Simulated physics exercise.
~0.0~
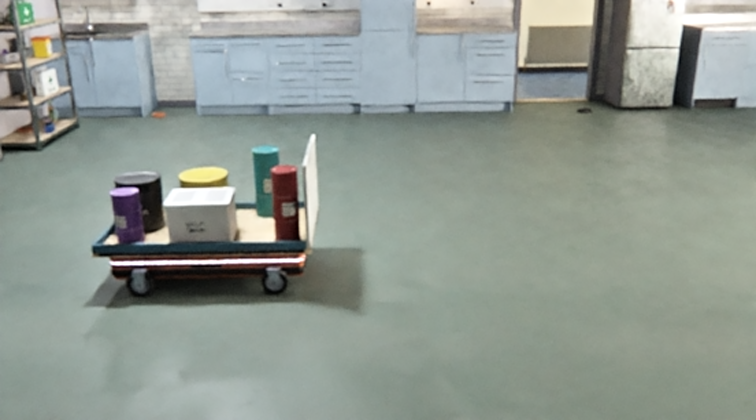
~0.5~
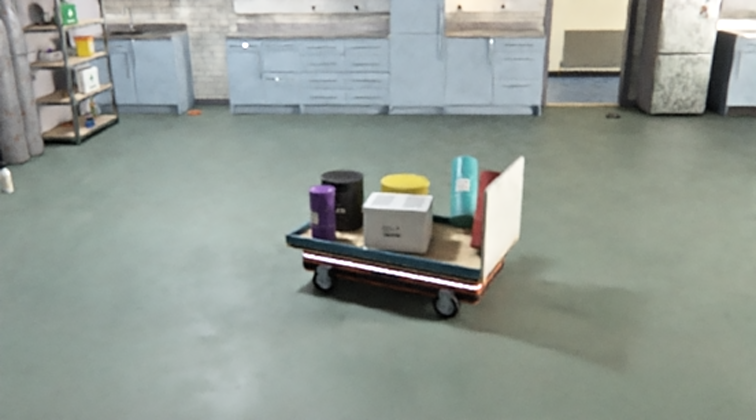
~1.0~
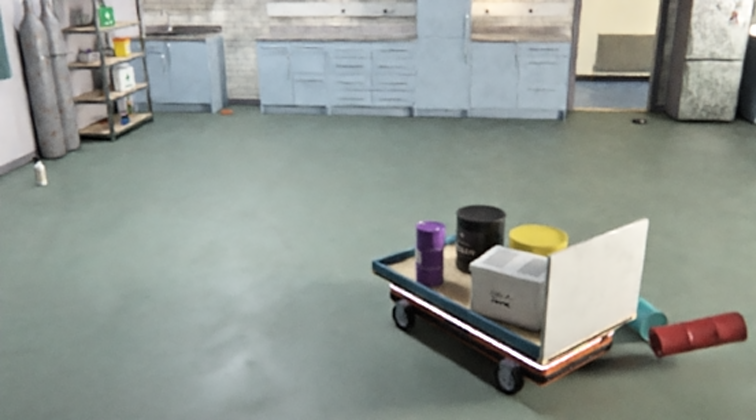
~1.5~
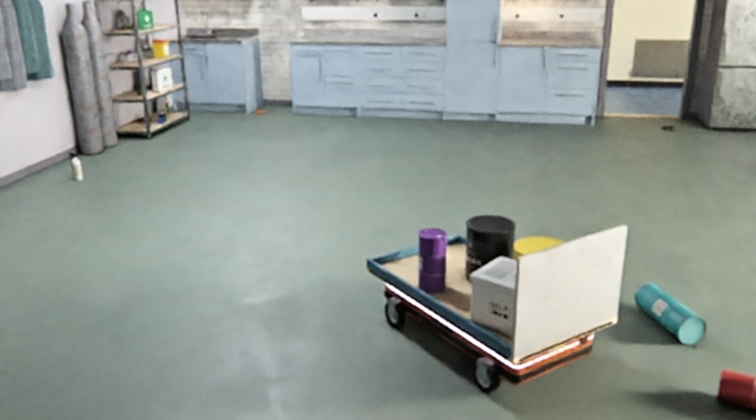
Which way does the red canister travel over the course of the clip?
The red canister moves to the right, riding on the cart at first and then tipping off and ending up on its side on the floor.
